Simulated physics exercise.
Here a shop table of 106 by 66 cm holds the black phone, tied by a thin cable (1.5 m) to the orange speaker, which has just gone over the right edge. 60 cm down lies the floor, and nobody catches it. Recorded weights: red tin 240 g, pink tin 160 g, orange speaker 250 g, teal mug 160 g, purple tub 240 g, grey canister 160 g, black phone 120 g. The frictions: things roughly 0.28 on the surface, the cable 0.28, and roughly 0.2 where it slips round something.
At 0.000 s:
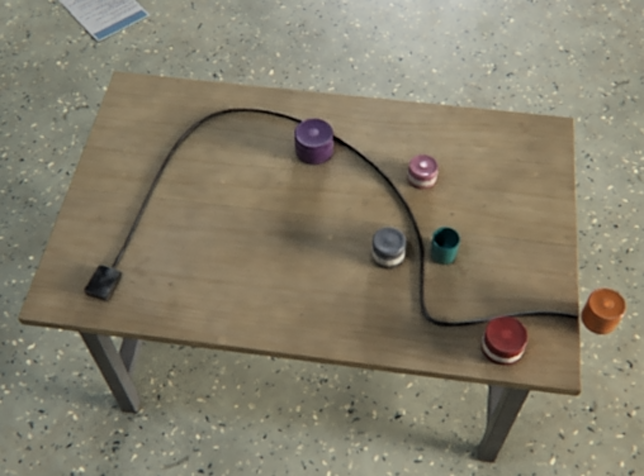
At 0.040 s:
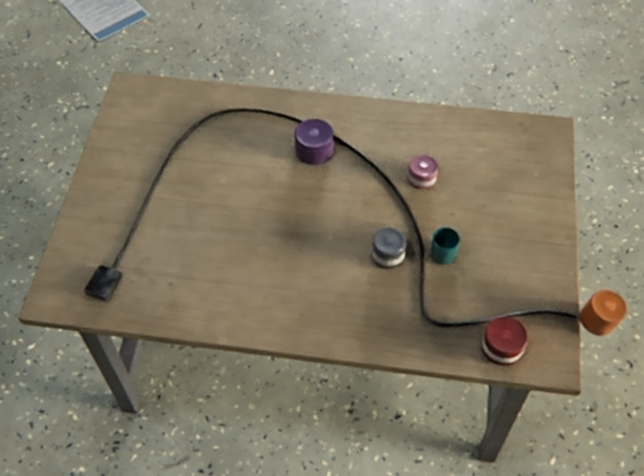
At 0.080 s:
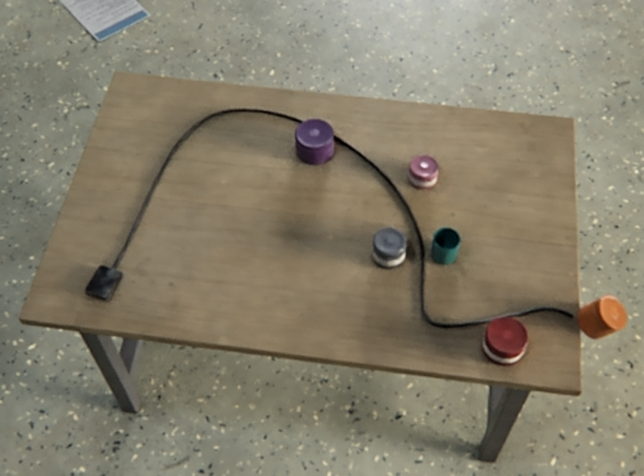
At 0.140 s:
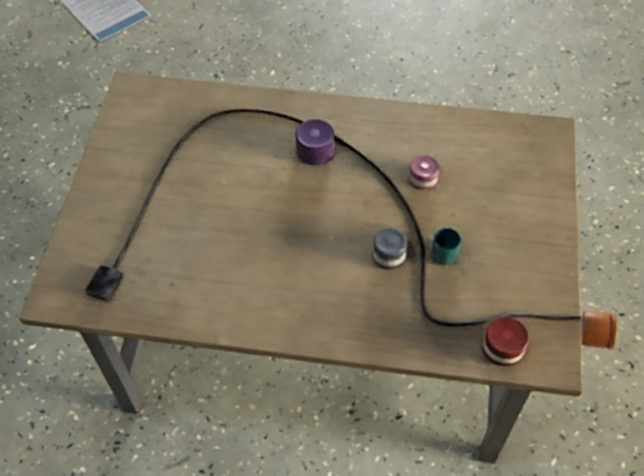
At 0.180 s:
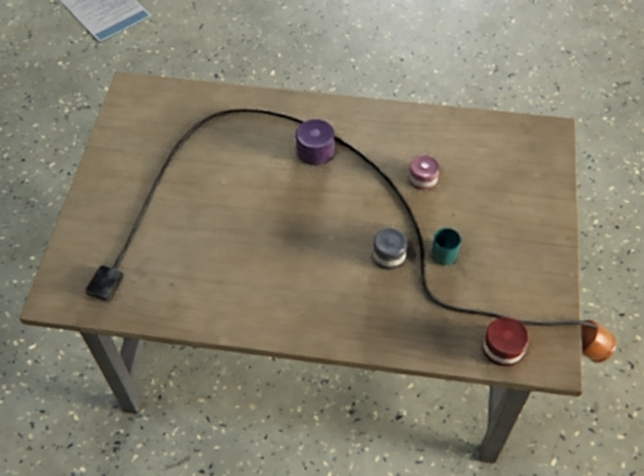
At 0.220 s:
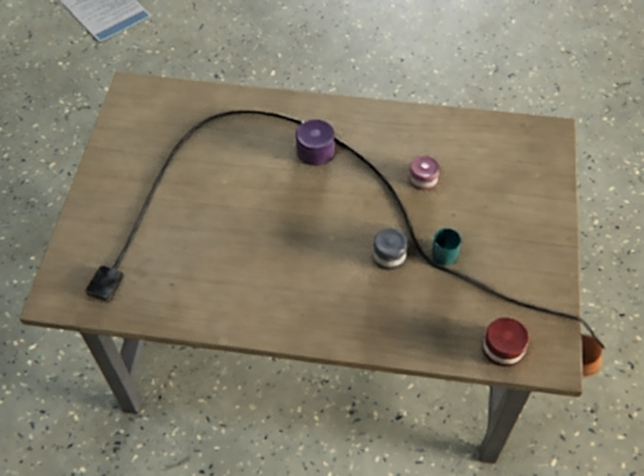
A brown rectangular table stands on a speckled grey floor, seen from above by a still camera, with a sheet of paper at the upper left. A black phone at the left is tied by a dark, curving cable to an orange speaker just off the right edge, among purple, pink, grey, teal and red containers. The speaker tips over and drops lower beside the edge, drawing the cable's right-hand bend nearly straight, while everything else stays practically still.
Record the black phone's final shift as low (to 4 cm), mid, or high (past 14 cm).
Recorded: High.
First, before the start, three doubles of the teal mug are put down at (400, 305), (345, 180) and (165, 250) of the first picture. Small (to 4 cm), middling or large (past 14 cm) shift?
My read, first to last: Low, low, low.
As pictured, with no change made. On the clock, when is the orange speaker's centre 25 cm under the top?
The clock reads 0.30 s at that moment.
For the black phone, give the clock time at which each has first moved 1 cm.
Black phone at 0.38 s on the clock.
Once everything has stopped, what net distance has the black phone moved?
Net shift for the black phone is 20 cm.
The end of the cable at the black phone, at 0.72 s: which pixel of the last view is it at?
Roughly at pixel (207, 239).
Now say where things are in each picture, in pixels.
In the first picture, shows, black phone (102, 281); cable runs through (421, 248) (345, 143) (220, 113) (144, 206).
In the second picture, shows, orange speaker (608, 305); cable runs through (345, 143) (144, 206).
In the third picture, shows, orange speaker (602, 318); cable runs through (345, 143) (144, 206).
In the fourth picture, shows, orange speaker (598, 330); cable runs through (346, 143) (145, 206).
In the fifth picture, shows, orange speaker (593, 341); cable runs through (530, 323) (346, 144) (145, 206).
In the sixth picture, shows, black phone (103, 281); cable runs through (567, 315) (422, 253) (347, 146) (223, 114) (145, 206).
By 0.5 s, the cable's tail end at (159, 268); black phone 8 cm off its start, purple tub 8 cm off its start, teal mug 7 cm off its start.
By 0.7 s, the cable's tail end at (207, 239); black phone 20 cm off its start, purple tub 17 cm off its start, teal mug 10 cm off its start.
By 1.0 s, the cable's tail end at (212, 234); black phone 21 cm off its start at (194, 229), purple tub 17 cm off its start at (316, 197), teal mug 10 cm off its start at (484, 212).
By 1.2 s, the cable's tail end at (212, 234); black phone 21 cm off its start, purple tub 17 cm off its start, teal mug 10 cm off its start.
By 2.4 s, the cable's tail end at (212, 234); black phone 21 cm off its start at (194, 229), purple tub 17 cm off its start at (316, 197), teal mug 10 cm off its start at (484, 212), orange speaker over the edge.
